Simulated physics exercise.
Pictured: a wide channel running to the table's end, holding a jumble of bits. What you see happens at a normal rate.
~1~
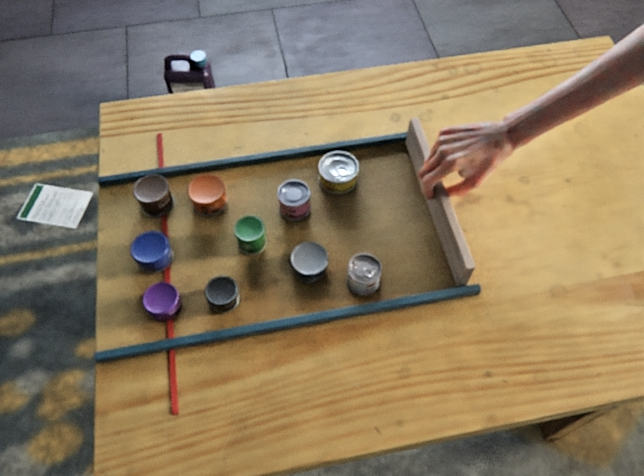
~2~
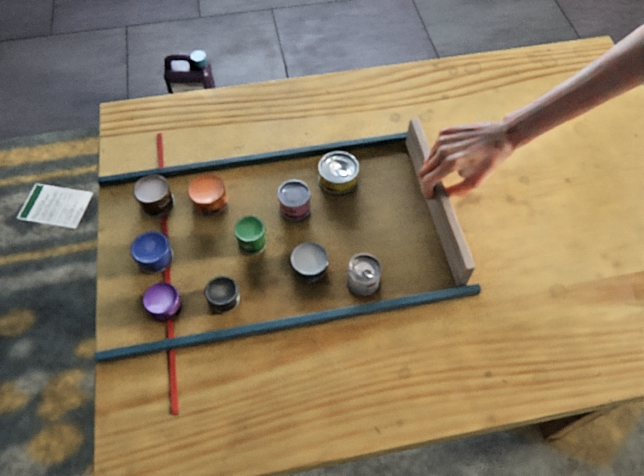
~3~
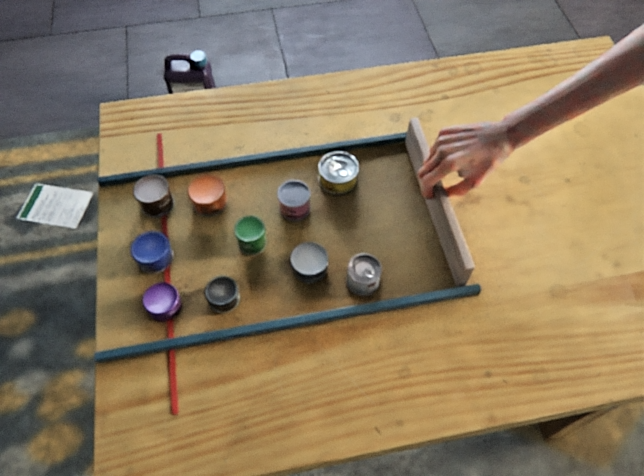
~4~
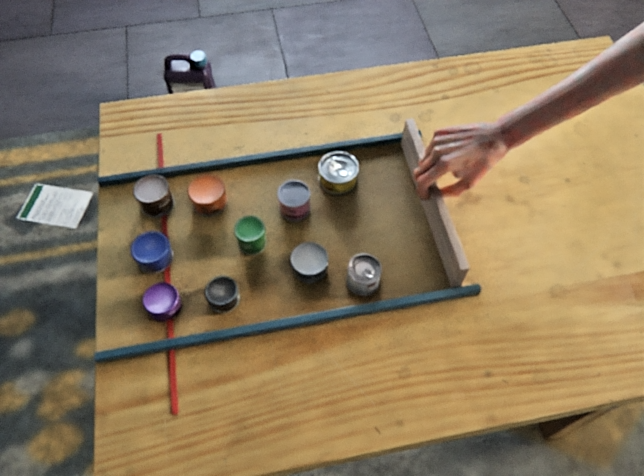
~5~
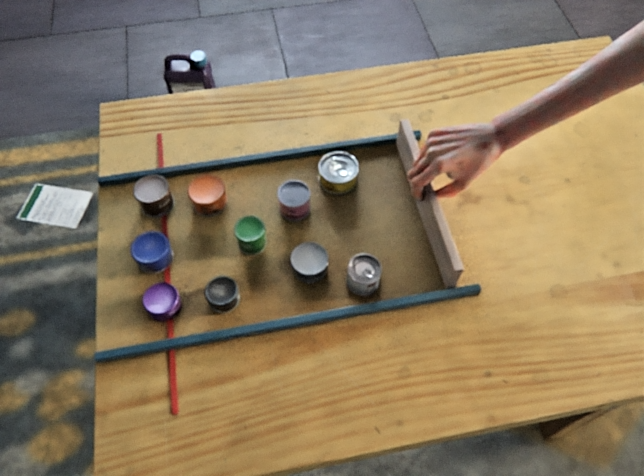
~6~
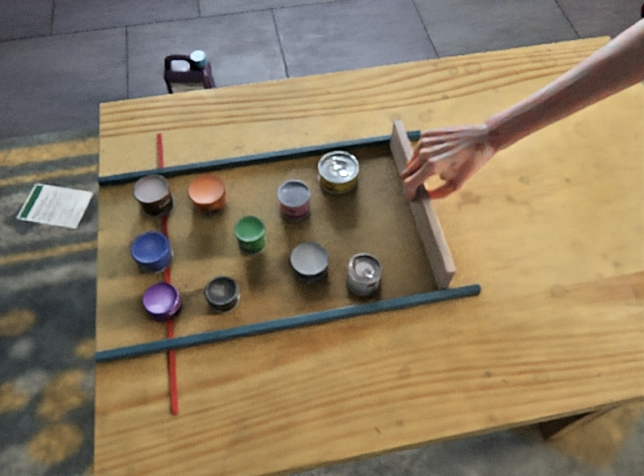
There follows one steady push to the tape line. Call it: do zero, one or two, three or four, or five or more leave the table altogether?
One or two.
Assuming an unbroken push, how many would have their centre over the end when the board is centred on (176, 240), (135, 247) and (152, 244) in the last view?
Over the end: 0, 5, 2.
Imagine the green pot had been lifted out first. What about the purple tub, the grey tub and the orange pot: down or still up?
Purple tub down, grey tub still up, orange pot still up.
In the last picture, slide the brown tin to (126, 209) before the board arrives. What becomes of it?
From that start the object does not stay.
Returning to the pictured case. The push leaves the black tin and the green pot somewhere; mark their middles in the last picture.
Black tin: (122, 313); green pot: (148, 253).
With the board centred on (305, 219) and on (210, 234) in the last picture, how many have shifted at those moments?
I make it 4 at the first spot and 9 at the other.
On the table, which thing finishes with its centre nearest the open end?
Nearest at the end: The brown tin.
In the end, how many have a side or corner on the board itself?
It touches 5.
Soon after, none off yet; blue tin at rest near (153, 253); brown tin at rest near (154, 196); purple tub at rest near (163, 302).
In the end, the number that fall off is one or two; gone, purple tub.
